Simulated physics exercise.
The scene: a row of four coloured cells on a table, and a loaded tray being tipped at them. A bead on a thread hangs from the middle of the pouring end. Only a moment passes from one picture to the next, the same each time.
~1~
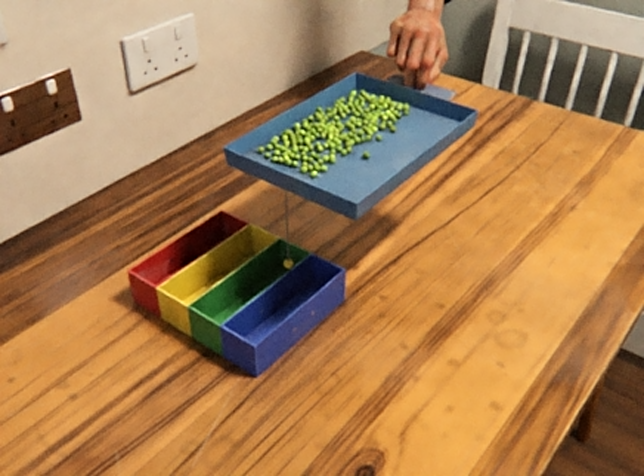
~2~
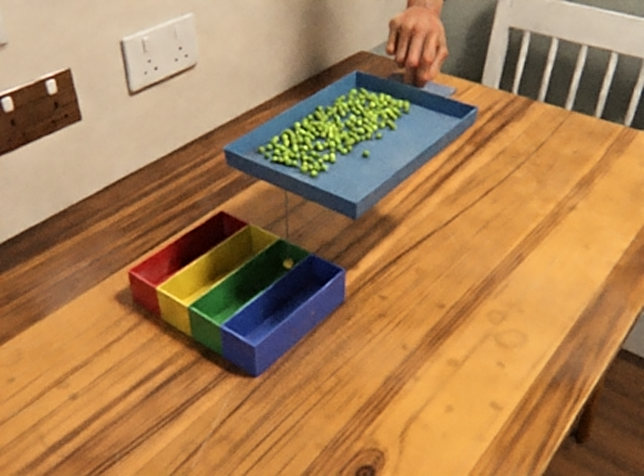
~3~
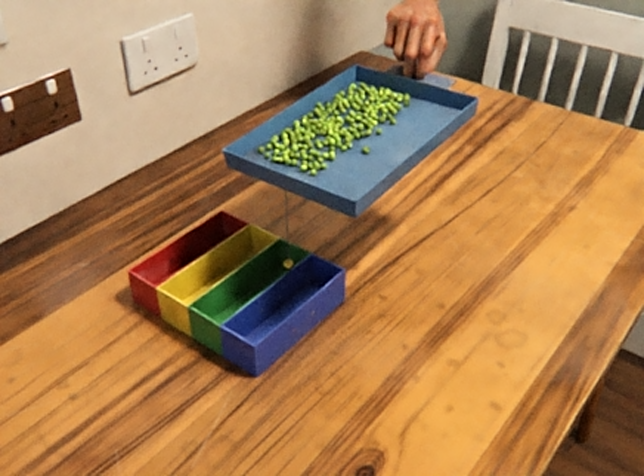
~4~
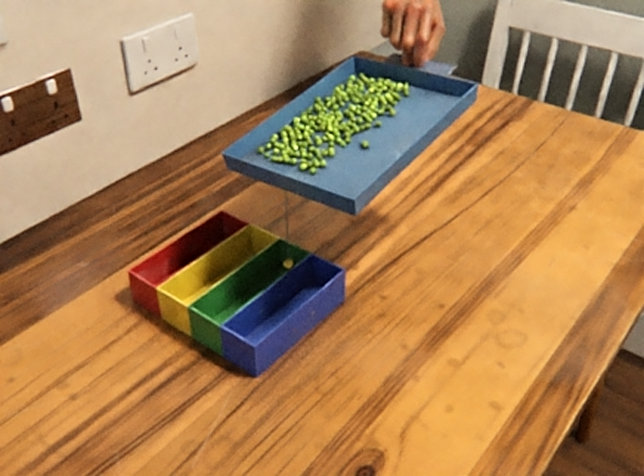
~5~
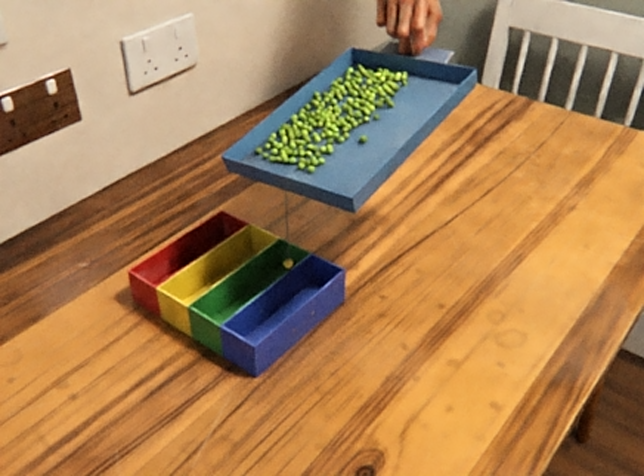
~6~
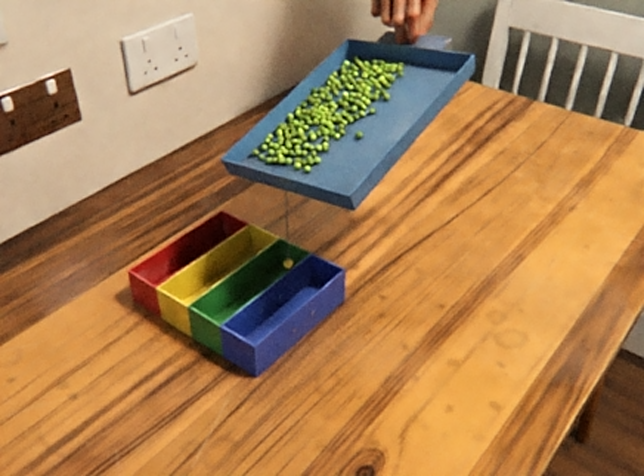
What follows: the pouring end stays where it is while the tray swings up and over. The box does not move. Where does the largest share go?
Fullest: The yellow cell.
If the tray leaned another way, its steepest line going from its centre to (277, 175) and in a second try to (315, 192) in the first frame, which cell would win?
One: That yellow cell. Two: Blue.
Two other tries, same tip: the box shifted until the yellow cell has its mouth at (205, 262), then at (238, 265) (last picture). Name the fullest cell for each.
In turn: The yellow cell; yellow.
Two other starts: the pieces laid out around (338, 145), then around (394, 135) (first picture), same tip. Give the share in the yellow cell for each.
Near 90 % and 90 %.
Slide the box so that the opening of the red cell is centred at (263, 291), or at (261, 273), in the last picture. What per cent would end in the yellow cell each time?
Roughly 0 per cent, and 0 per cent.
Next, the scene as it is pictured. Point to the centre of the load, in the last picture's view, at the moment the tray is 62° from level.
At about (261, 143).
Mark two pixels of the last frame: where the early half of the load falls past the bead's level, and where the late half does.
The first part at (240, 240); the rest at (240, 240).
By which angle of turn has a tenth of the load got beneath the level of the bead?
At some 105 degrees.
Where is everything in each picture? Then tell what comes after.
Corners of the pouring end at (226, 147) and (356, 202), level; middle of the load at (339, 130), dried peas; bead on its thread at (288, 264); red cell at (145, 291); yellow cell at (174, 309); green cell at (206, 328); blue cell at (239, 348), in the first frame.
Corners of the pouring end at (226, 148) and (356, 201), level; middle of the load at (339, 129), in the second frame.
Corners of the pouring end at (225, 149) and (355, 200), tipped barely, lowest at the left corner; middle of the load at (339, 125), in the third frame.
Corners of the pouring end at (224, 152) and (353, 198), tipped a little, lowest at the left corner; middle of the load at (338, 120), in the fourth frame.
Corners of the pouring end at (224, 155) and (351, 196), tipped a little, lowest at the left corner; middle of the load at (336, 115), in the fifth frame.
Corners of the pouring end at (223, 158) and (349, 194), tipped clearly, lowest at the left corner; middle of the load at (332, 111); red cell at (145, 291); yellow cell at (174, 309); green cell at (206, 328); blue cell at (239, 348), in the sixth frame.
Soon, tray tipped steeply; nearly all on the tray; a stray few falling or outside the box.
A while on, tray tipped past a quarter turn; most on the tray; a small part in the yellow cell; a stray few in the red cell; a stray few falling or outside the box.
Towards the end, tray tipped past a quarter turn; most in the yellow cell; a small part in the red cell; a small part in the green cell.
Finally, tray tipped past a quarter turn; most in the yellow cell; a small part in the red cell; a small part in the green cell; none in the blue cell.
